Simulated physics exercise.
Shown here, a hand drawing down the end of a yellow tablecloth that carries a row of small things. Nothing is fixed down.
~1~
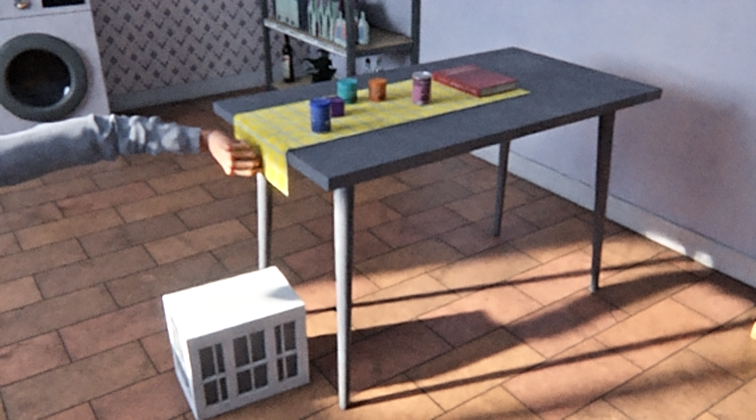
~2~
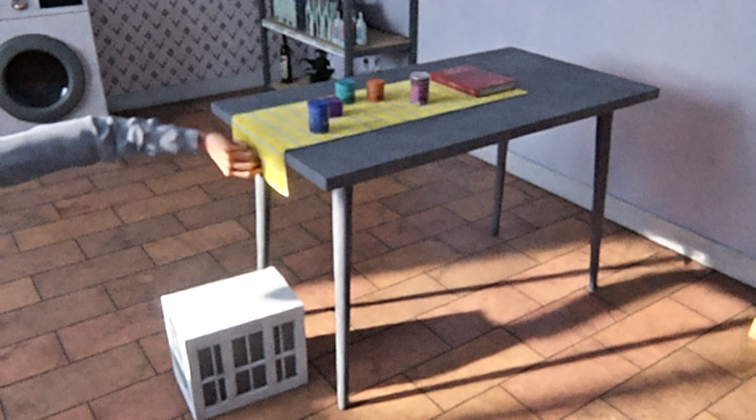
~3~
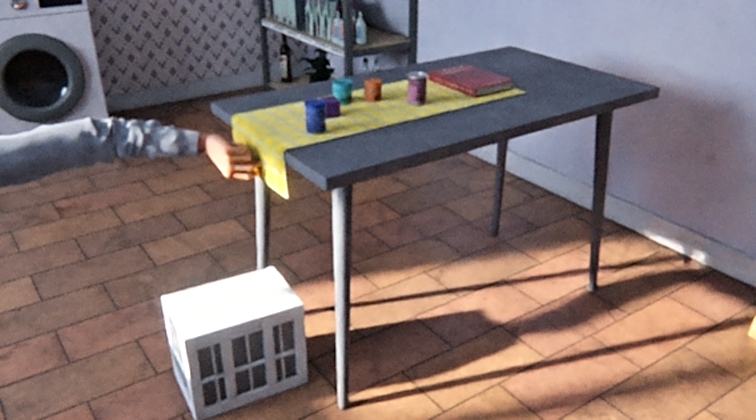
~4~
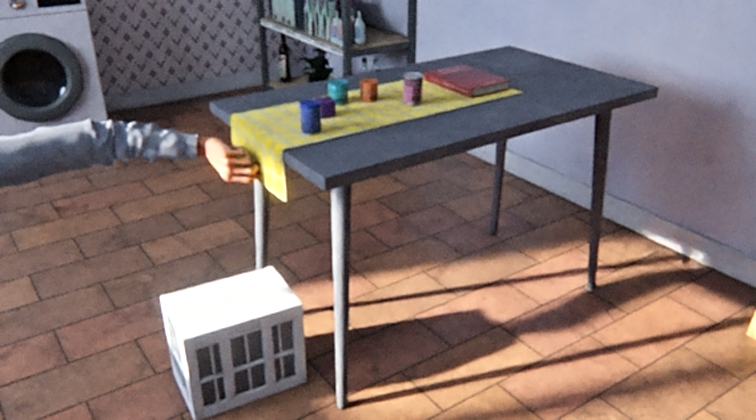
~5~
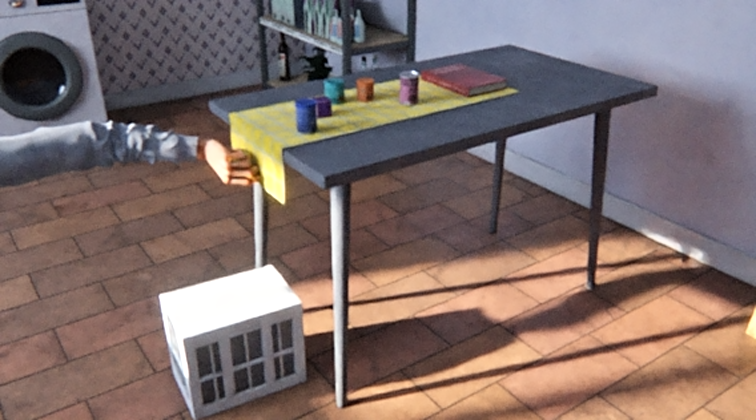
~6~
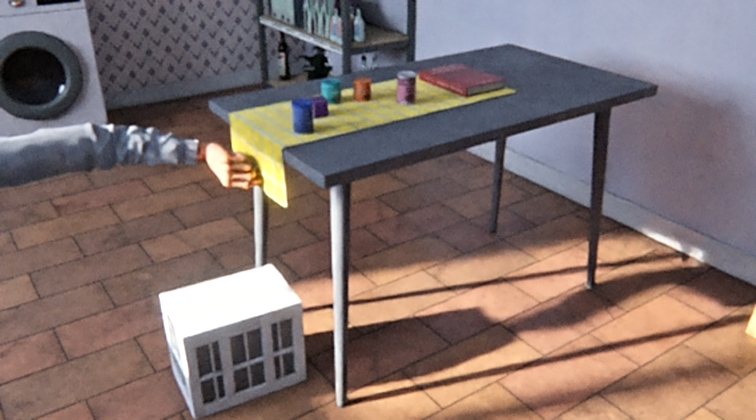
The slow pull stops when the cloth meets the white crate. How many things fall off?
The answer is three.
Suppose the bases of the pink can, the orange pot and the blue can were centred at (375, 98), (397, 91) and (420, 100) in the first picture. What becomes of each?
The pink can tumbles off; the orange pot holds on; the blue can stays on.
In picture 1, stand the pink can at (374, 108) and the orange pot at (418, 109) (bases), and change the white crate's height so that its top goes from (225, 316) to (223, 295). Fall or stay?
The pink can remains up; the orange pot does not fall.
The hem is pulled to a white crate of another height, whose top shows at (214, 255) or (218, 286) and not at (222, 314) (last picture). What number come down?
Over the edge go 1 and 2.
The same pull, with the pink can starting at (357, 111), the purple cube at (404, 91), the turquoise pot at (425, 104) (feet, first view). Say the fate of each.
The pink can is carried off; the purple cube keeps its place on top; the turquoise pot keeps its place on top.
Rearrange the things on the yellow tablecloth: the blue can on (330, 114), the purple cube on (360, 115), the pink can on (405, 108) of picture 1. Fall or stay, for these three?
The blue can falls; the purple cube comes down; the pink can does not fall.
Soon after, hem near (260, 211); all still up.
After that, hem near (262, 254); blue can and purple cube gone.
And then, hem on the crate; blue can, purple cube and turquoise pot gone.
In the end, hem on the crate; blue can, purple cube and turquoise pot gone. Over the edge go three.
